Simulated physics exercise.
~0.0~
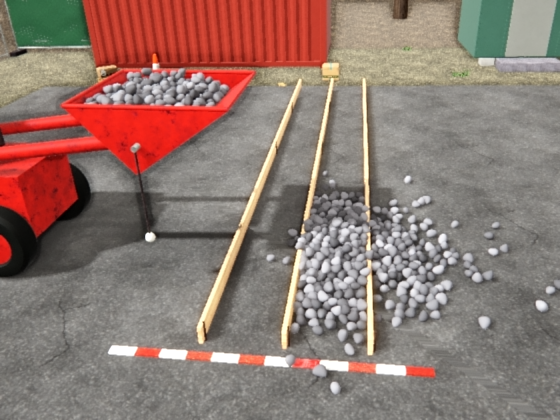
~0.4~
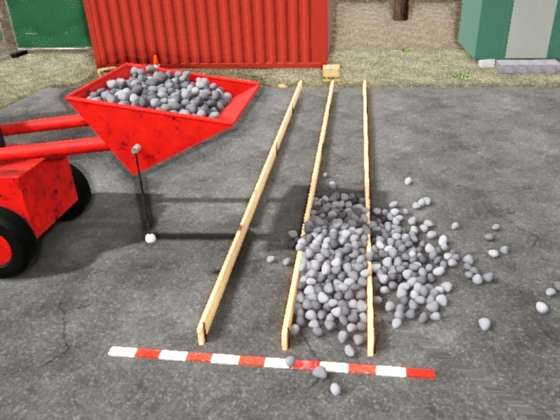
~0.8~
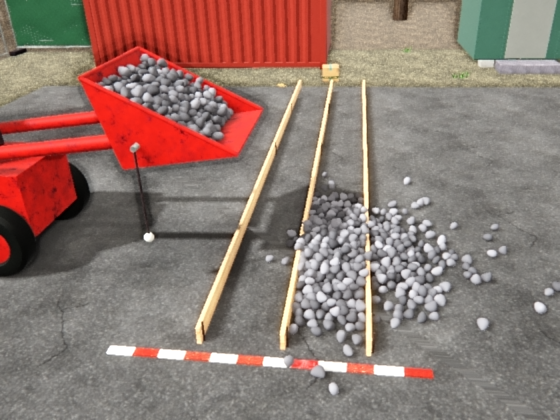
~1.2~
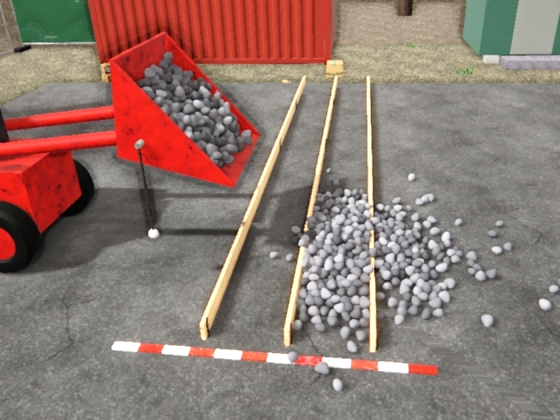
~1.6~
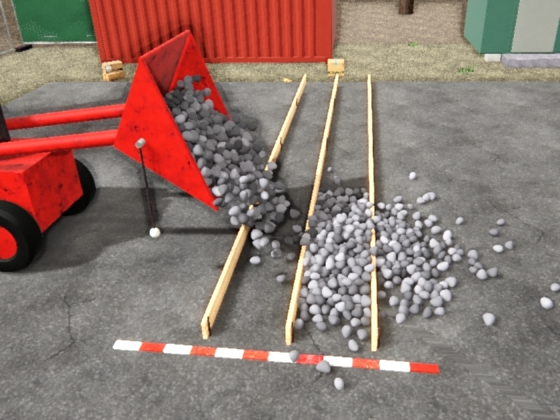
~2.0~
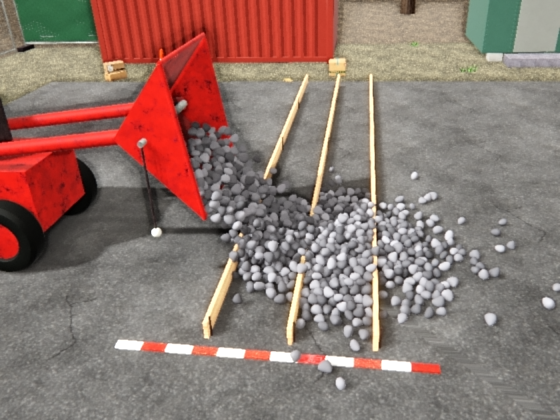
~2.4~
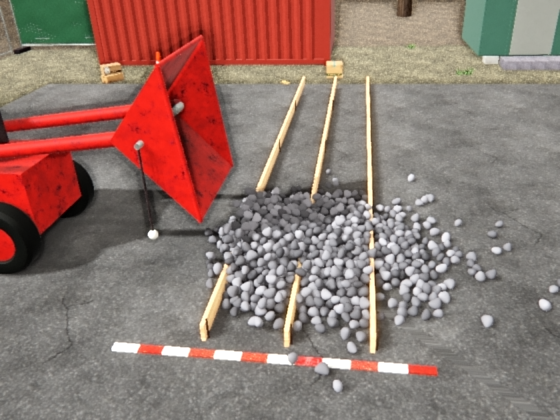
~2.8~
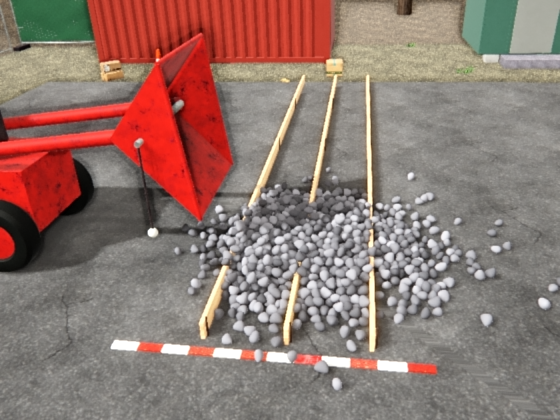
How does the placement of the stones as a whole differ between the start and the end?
At the start the stones are split between the raised red bucket on the left and a loose heap on the ground to the right. By the end the bucket's load has moved down and to the right, joining the heap in one broad pile across the planks.
At the start, a red loader on the left holds a bucket full of smooth grey stones, while another heap lies loose around the middle and right-hand of three wooden planks. The bucket stays nearly level for a moment, then begins tipping down toward the right, and its stones slide toward the lower edge. As it steepens, they pour out over the left plank and run into the earlier heap. The bucket empties and stops, steeply tilted. The last stones settle, leaving one broad pile across all three planks, with most of the new stones on its left side.
